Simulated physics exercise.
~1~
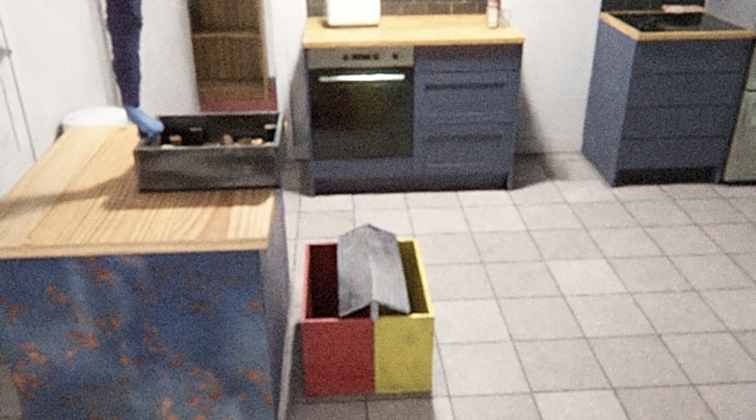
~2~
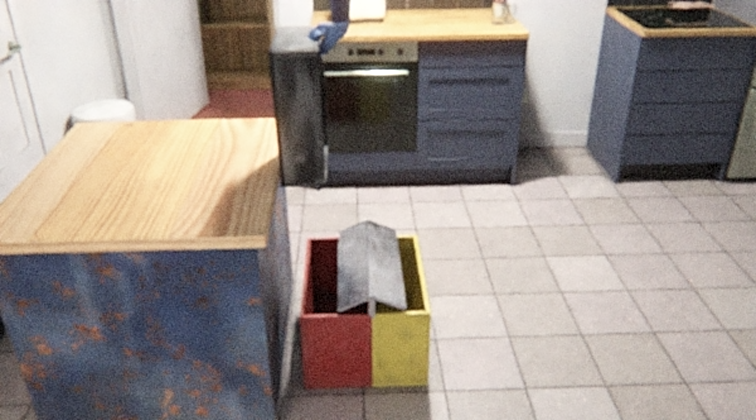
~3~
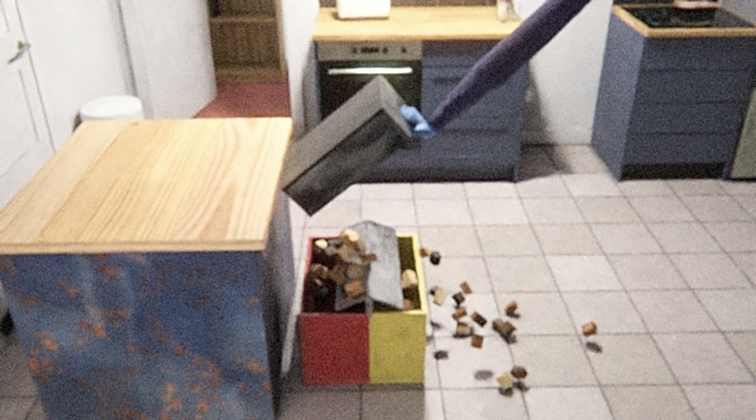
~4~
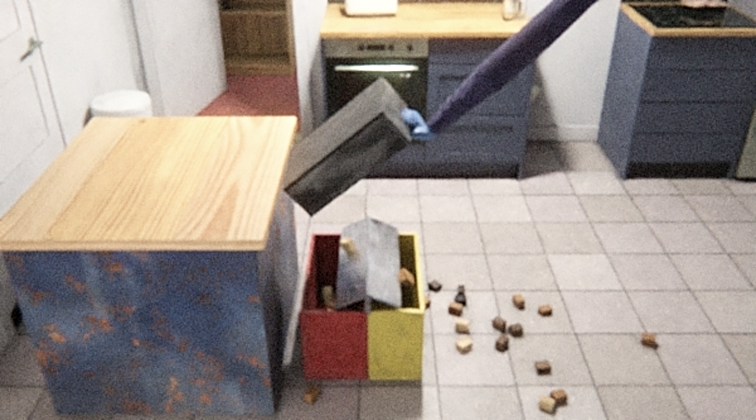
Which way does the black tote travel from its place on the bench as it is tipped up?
The black tote moves to the right, ending up tilted above the red and yellow container.
Black tote lifting off a wooden-topped bench and tipping rightward, spilling small blocks into a red and yellow container and across floor tiles.
